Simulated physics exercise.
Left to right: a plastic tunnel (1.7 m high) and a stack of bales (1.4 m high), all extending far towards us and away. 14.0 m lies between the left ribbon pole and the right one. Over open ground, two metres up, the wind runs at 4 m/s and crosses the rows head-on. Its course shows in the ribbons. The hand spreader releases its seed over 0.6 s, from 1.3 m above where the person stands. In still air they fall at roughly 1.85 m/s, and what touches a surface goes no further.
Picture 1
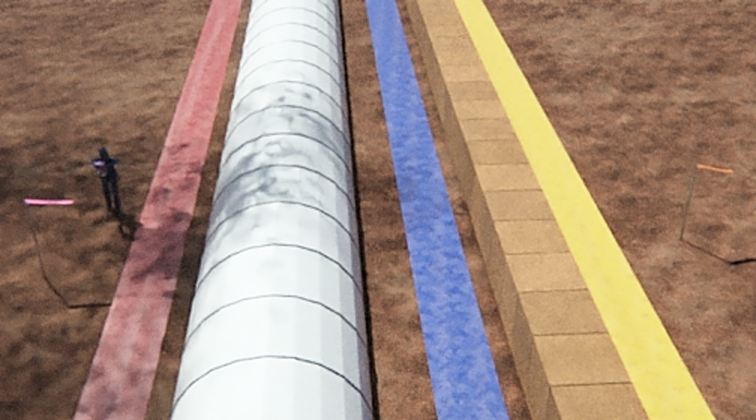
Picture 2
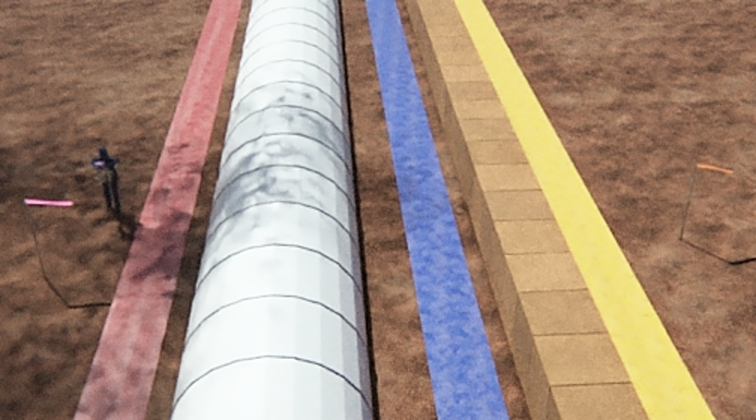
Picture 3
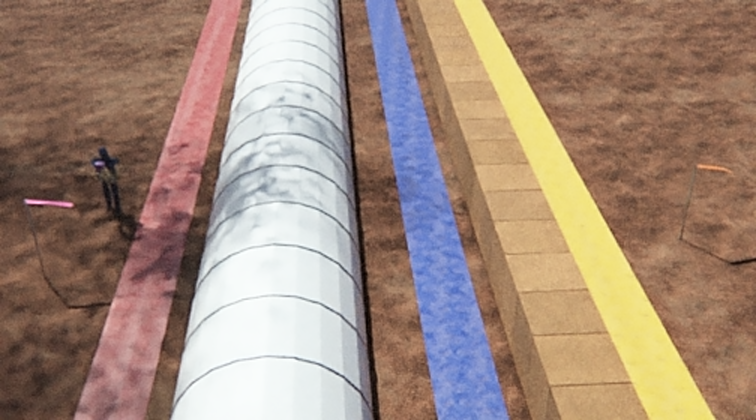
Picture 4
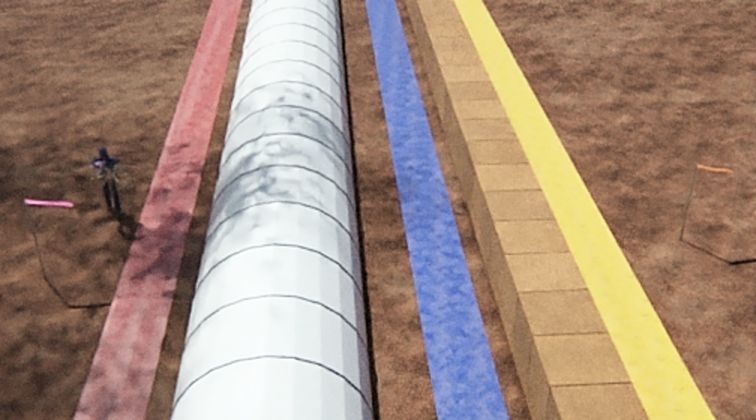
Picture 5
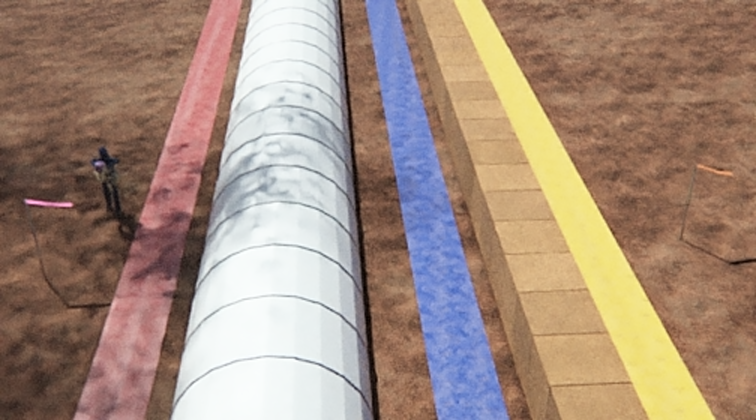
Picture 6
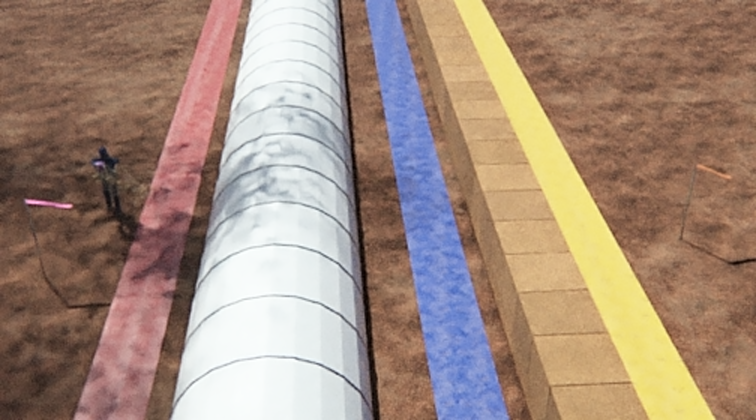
A small dark figure stands at the left on brown, shadow-mottled ground, seen from high above and looking along a long white plastic tunnel that runs into the distance. A red strip lies left of the tunnel, with a blue strip, a row of tan bales and a yellow strip to its right. Pink and orange ribbons stream rightward, barely stirring, while faint specks spread slightly right beside the figure and the camera stays still.
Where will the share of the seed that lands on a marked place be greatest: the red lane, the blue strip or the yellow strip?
The red one.
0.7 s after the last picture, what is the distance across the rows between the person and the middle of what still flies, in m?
About 1.5 m.
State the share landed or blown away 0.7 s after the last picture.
40 %.
Then, 0.7 s after the last picture, 59 % is in the air or yet to come; 0 % lies on the blue strip, 0 % on the yellow strip and 33 % on the red lane; the middle of what still flies is 0.4 m above the low ground, near (175, 204).
Then, 1.5 s after the last picture, 3 % is in the air or yet to come; 0 % lies on the blue strip, 0 % on the yellow strip and 60 % on the red lane.
Then, 3.0 s after the last picture, 0 % is in the air or yet to come; 0 % lies on the blue strip, 0 % on the yellow strip and 60 % on the red lane.
Then, 7.5 s after the last picture, 0 % is in the air or yet to come; 0 % lies on the blue strip, 0 % on the yellow strip and 60 % on the red lane.
Then, 44.5 s after the last picture, 0 % is in the air or yet to come; 0 % lies on the blue strip, 0 % on the yellow strip and 60 % on the red lane.
